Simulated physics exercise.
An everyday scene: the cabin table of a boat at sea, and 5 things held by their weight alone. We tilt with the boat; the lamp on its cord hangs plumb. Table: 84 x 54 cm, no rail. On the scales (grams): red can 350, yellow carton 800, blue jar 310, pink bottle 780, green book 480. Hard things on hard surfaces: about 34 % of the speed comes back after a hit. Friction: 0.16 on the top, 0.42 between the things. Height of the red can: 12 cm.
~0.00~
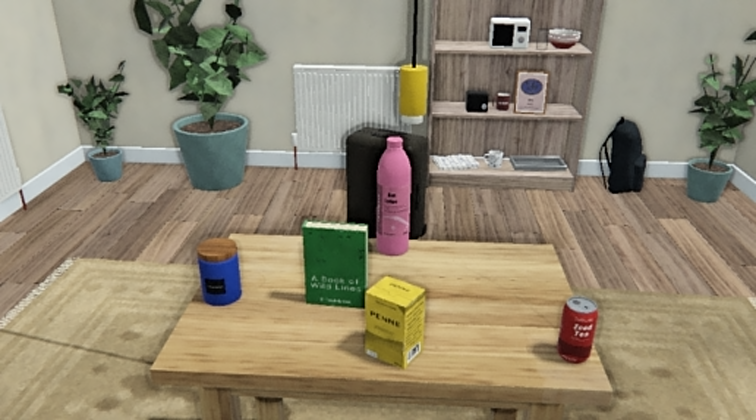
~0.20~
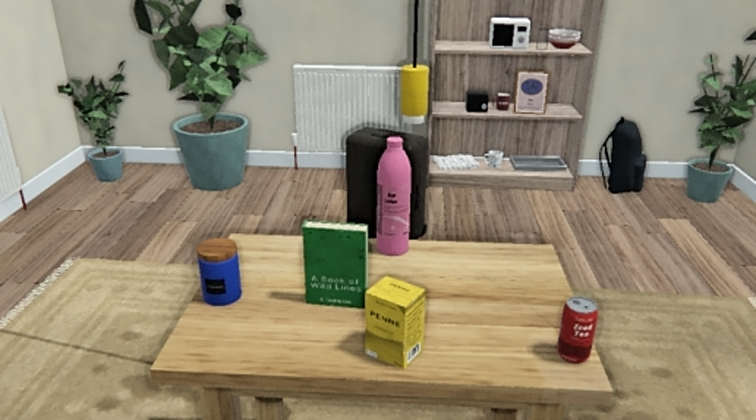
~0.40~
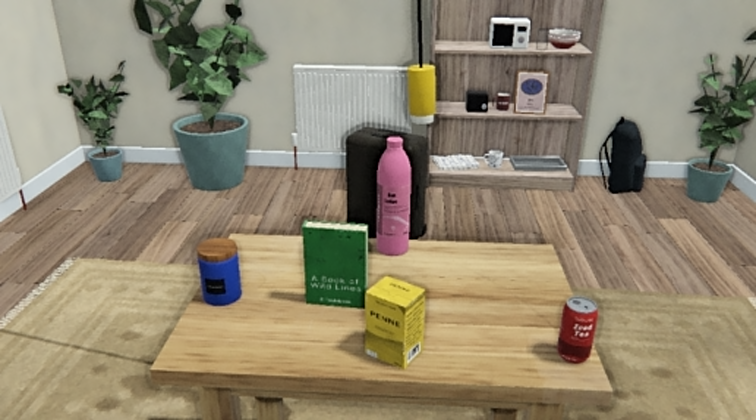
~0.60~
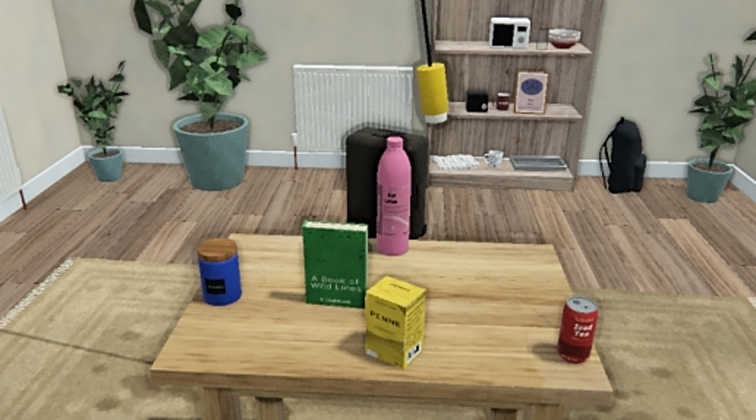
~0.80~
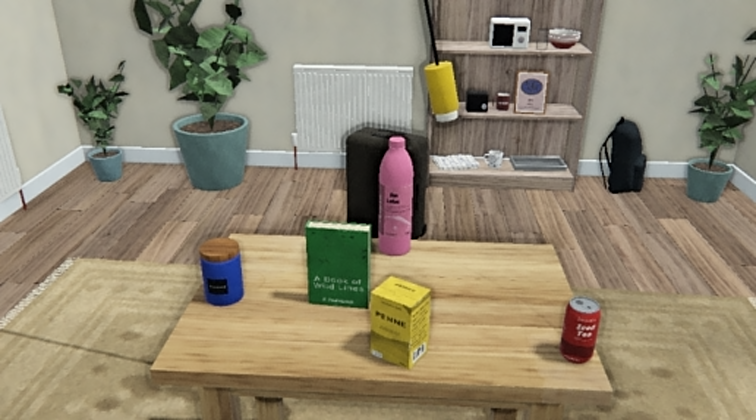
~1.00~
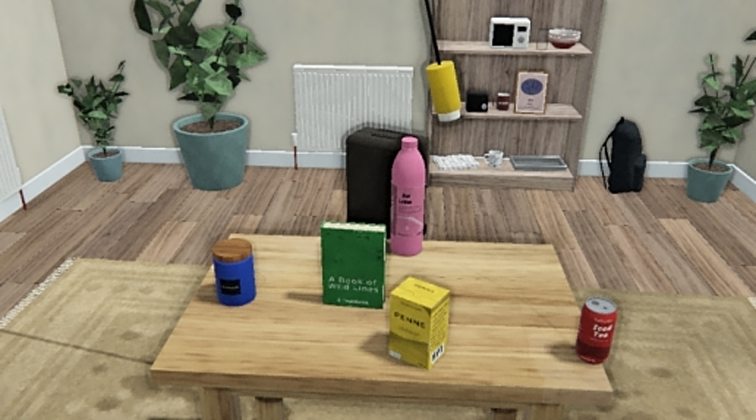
A yellow lamp on a dark cord hangs beyond a pale wooden table in a boat's cabin, seen from slightly above, with potted plants, a radiator and shelves behind. A blue jar stands left, a green book and yellow carton near the middle, a pink bottle behind them, a red can right. The lamp swings rightward against the unmoving view, then all five tabletop objects slide slightly right.
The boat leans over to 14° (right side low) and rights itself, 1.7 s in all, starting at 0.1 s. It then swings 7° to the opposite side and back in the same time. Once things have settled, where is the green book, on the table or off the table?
The green book stays on the table.
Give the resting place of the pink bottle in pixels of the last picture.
Near (489, 199).
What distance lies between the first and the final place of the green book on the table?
About 25 cm.
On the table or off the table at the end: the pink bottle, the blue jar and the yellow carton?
The pink bottle ends on the table; the blue jar ends on the table; the yellow carton ends on the table.
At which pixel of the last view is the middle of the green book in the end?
Near (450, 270).
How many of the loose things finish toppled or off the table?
That comes to 1.
By 1.30 s, boat heeled 9°, right side down; red can now off the table; green book 14 cm from its spot near (401, 268); yellow carton 15 cm from its spot.
By 1.50 s, boat heeled 4°, right side down; green book 21 cm from its spot near (434, 269); pink bottle 20 cm from its spot; yellow carton 23 cm from its spot.
When it is over (4.0 s), off the table, red can; not toppled but over 5 cm from the start, yellow carton, blue jar, pink bottle and green book. In the last view, green book near (450, 270).
